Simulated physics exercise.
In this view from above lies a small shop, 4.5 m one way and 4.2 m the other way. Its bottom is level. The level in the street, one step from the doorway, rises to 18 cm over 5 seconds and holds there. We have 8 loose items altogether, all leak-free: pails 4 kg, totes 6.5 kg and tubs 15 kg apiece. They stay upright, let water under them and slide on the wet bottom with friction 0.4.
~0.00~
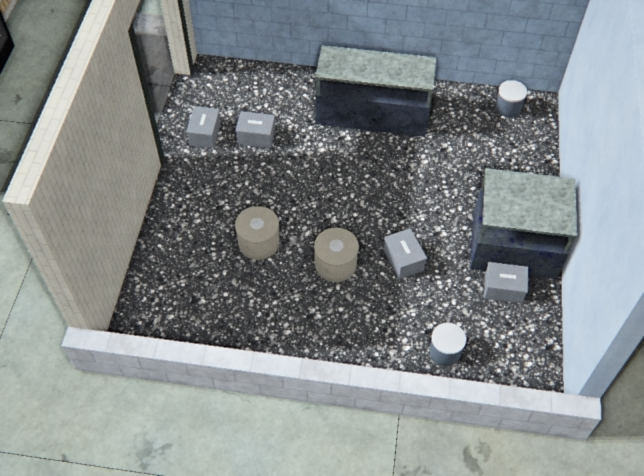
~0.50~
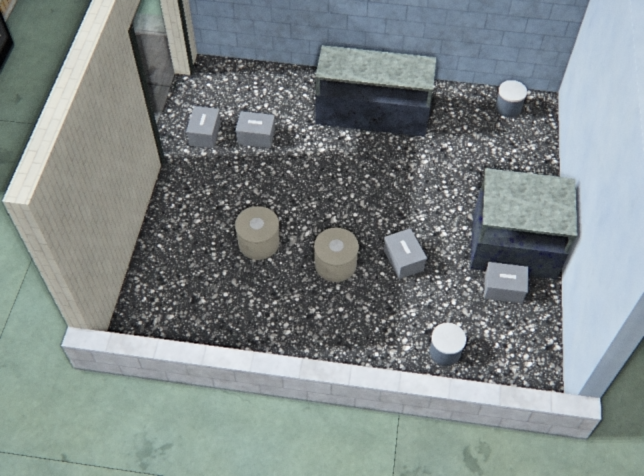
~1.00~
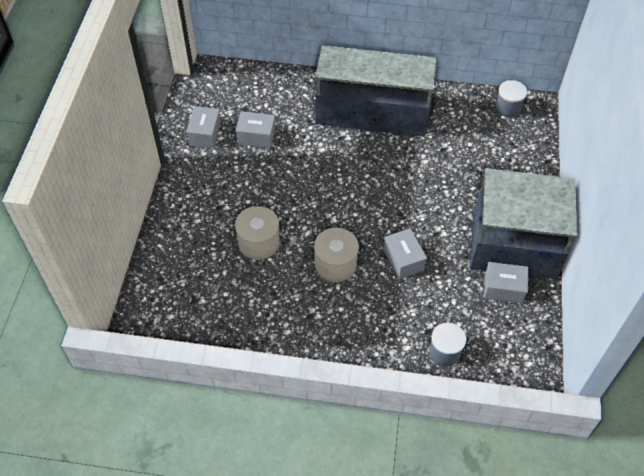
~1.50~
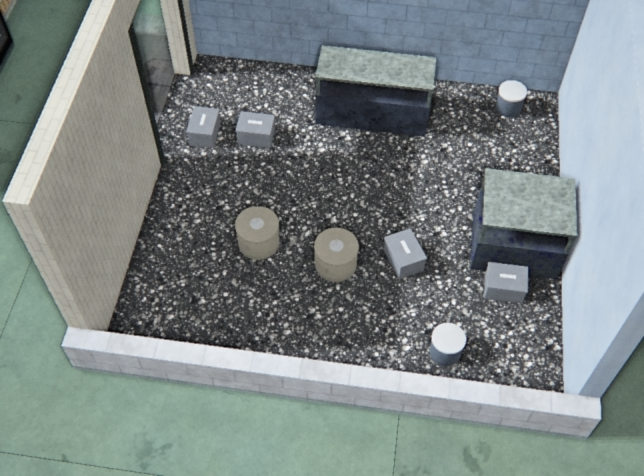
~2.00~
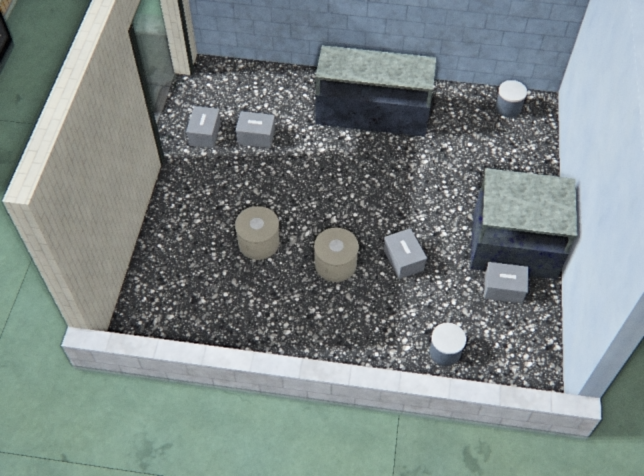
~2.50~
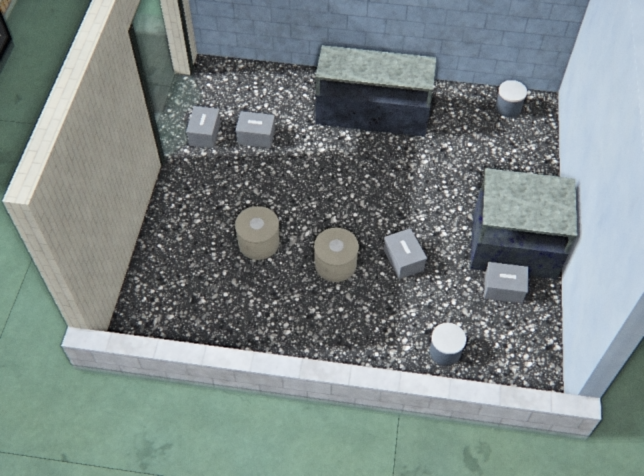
A small walled room with a speckled floor, seen from above, held grey boxes, tan tubs and pale pails that all stayed still, while the ground outside turned greener and a faint greenish patch appeared inside the doorway.
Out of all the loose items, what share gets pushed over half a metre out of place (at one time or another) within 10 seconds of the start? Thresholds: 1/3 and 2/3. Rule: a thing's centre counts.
1/3 to under 2/3.
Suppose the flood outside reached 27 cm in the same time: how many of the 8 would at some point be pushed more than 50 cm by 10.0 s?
Then the count would be 5.
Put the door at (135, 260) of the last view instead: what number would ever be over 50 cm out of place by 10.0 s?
Then it comes to 3.
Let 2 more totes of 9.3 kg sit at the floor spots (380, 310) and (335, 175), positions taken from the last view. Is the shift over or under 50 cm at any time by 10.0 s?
Well, the first one stays under the mark, and the second tops the mark.
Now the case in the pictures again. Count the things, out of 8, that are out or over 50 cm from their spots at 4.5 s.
I make it 0.
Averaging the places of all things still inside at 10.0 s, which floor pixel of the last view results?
Somewhere near (429, 278).
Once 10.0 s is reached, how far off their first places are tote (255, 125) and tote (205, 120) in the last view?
In turn: 300 cm, 350 cm.
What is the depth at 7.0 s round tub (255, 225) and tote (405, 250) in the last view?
Close to 2 and 2 centimetres.
After 3.5 s 0 of 8 are over 50 cm from their spots; 0 afloat.
After 4.5 s 0 of 8 are over 50 cm from their spots; 0 afloat.
After 7.0 s 2 of 8 are over 50 cm from their spots; 0 afloat.
After 10.0 s 4 of 8 are over 50 cm from their spots, and 4 have been at some point; 3 afloat.
